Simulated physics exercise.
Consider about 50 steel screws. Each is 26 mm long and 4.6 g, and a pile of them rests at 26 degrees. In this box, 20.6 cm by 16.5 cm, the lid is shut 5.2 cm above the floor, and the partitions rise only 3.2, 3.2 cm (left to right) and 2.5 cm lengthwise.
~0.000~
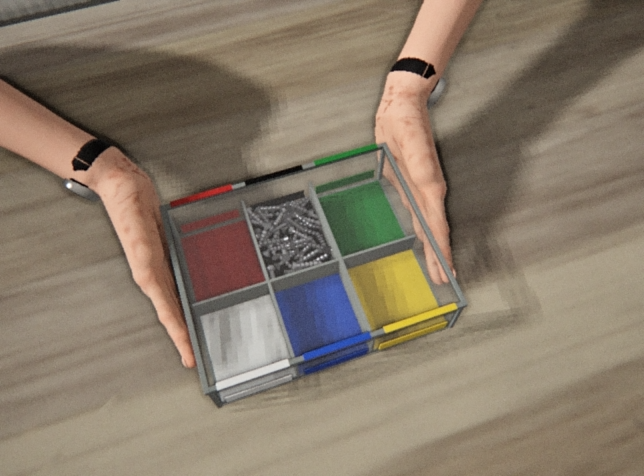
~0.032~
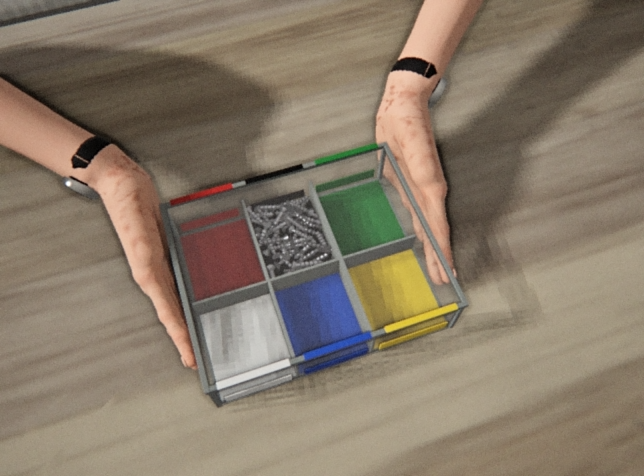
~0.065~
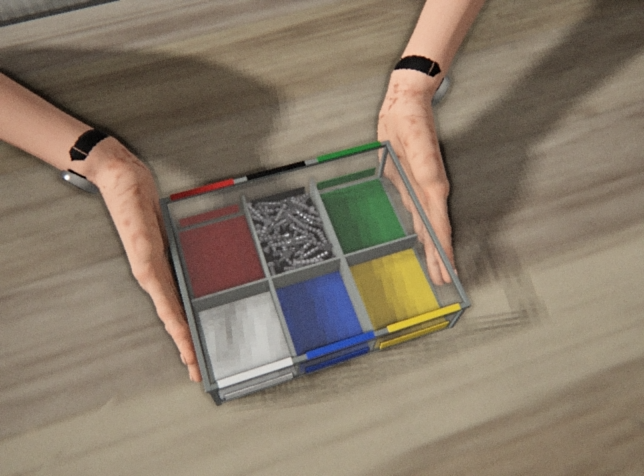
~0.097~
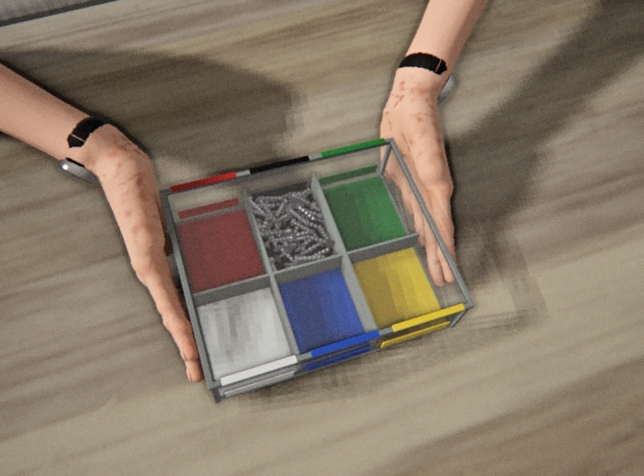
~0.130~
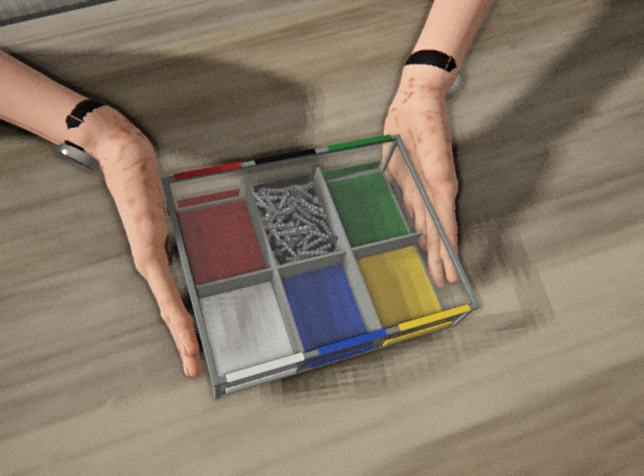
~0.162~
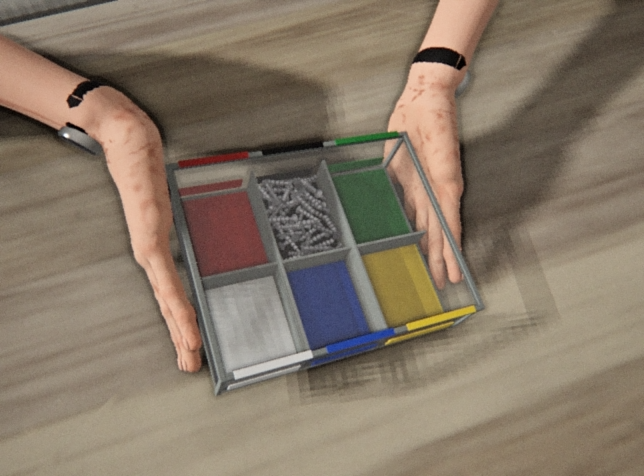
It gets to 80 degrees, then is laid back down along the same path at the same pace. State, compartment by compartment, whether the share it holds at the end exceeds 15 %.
Red: Does not exceed; blue: Does not exceed; green: Does not exceed; yellow: Exceeds; white: Does not exceed; black: Exceeds.
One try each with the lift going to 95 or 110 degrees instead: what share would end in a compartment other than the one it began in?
About 85 and 100 per cent.
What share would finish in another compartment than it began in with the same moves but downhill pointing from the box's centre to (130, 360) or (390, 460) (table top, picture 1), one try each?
The share comes to roughly 25 in a hundred, then roughly 65 in a hundred.
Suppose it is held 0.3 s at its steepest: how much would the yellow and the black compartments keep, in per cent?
Final amounts, yellow 35% and black 65%.
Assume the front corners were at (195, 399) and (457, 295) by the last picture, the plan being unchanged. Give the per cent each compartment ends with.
In per cent, the final split is red 5, blue 5, green 0, yellow 0, white 35, black 55.
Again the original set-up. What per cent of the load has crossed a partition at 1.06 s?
Around 45 per cent.
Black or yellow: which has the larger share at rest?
It's the black one that holds more.
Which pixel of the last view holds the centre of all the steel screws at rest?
Near (328, 261).
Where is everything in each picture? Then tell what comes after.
The first picture shows box tilt 0 degrees, front corners at (209, 388) and (461, 303); black 100 %.
The second picture shows box tilt 1 degrees, front corners at (209, 387) and (462, 303).
The third picture shows box tilt 3 degrees, front corners at (211, 386) and (464, 303).
The fourth picture shows box tilt 6 degrees, front corners at (213, 383) and (468, 304), lowest corner right front.
The fifth picture shows box tilt 10 degrees, front corners at (218, 379) and (473, 305), lowest corner right front.
The sixth picture shows box tilt 15 degrees, front corners at (225, 376) and (478, 306), lowest corner right front; black 100 %. The box's pace is about 145 degrees a second.
Then, at 0.70 s, tilt 80 degrees; green 5 %, yellow 5 %, black 90 %.
Then, at 1.06 s, tilt 35 degrees; green 5 %, yellow 35 %, black 55 %.
Then, at 1.51 s, tilt 0 degrees; green 5 %, yellow 35 %, black 55 %.
At rest (2.0 s), red 0 %, blue 0 %, green 5 %, yellow 35 %, white 0 %, black 55 %.
